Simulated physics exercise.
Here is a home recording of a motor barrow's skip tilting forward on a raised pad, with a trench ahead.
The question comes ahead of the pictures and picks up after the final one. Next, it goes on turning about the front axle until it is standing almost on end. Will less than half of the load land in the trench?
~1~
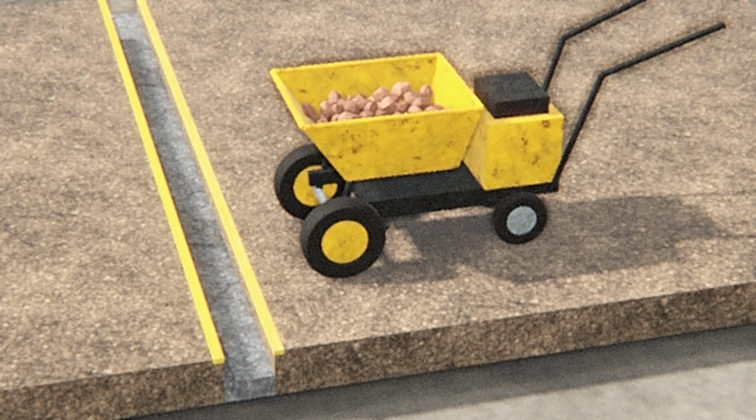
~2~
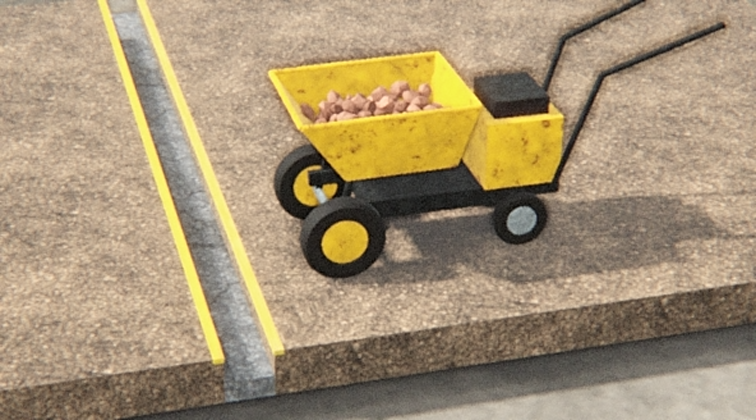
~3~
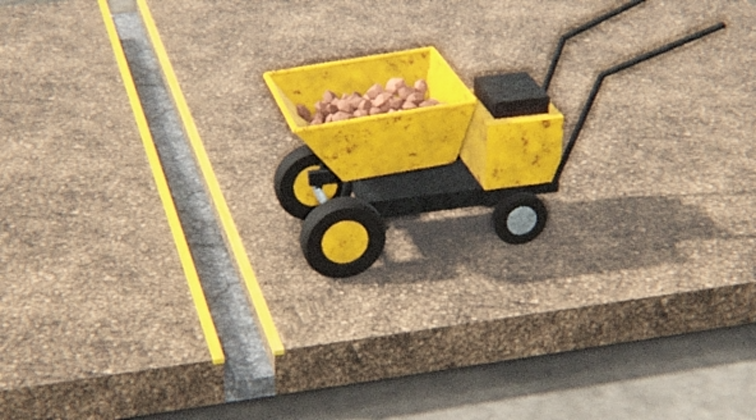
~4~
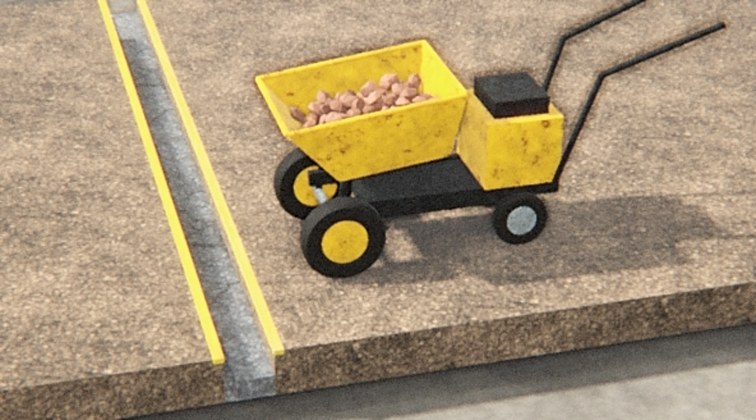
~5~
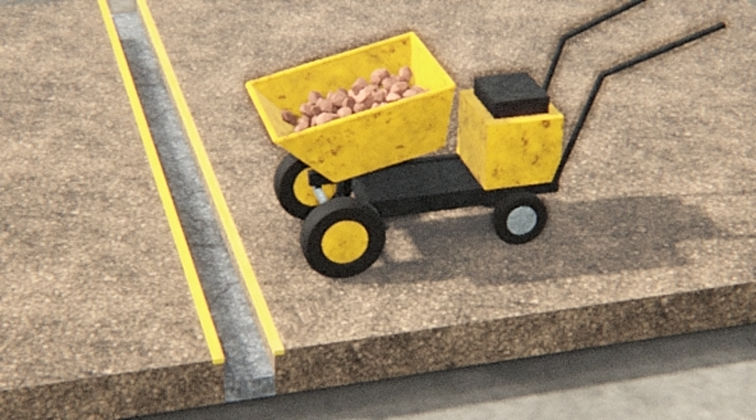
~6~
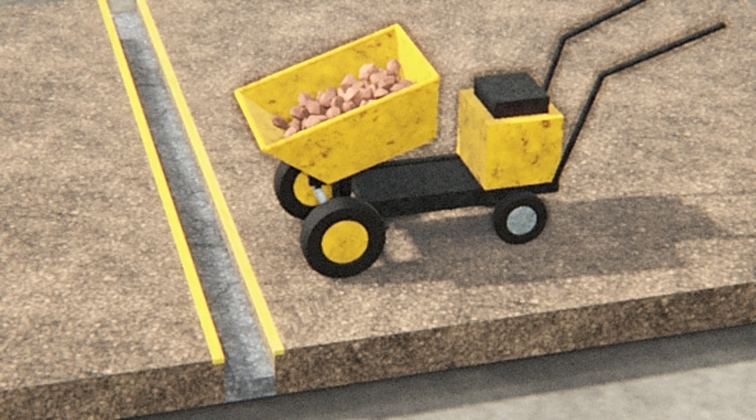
Yes. The load will chiefly settle outside the trench.
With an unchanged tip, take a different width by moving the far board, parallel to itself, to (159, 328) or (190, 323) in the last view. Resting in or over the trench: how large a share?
Lab note: Case 1 near 90 percent, case 2 near 50 percent.
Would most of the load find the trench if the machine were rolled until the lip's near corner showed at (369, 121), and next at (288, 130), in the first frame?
The greater portion first, the lesser portion second.
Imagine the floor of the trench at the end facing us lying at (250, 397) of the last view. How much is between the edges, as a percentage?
I'd say around 10 in a hundred.
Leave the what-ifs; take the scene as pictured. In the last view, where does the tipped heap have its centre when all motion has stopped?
Somewhere close to (155, 263) in the last picture.
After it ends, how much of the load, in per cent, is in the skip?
That comes to about 15 per cent or so.
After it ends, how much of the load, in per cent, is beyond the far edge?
Roughly 70 percent.
Soon after the last picture, skip tipped steeply; all in the skip.
A little later, skip tipped right over; most in the skip; about a quarter beyond it; a stray few falling.
Later still, skip tipped right over; about a quarter in the skip; a small part in or heaped over the trench; about two thirds beyond it.
At rest, skip tipped right over; about a quarter in the skip; a small part in or heaped over the trench; about two thirds beyond it.
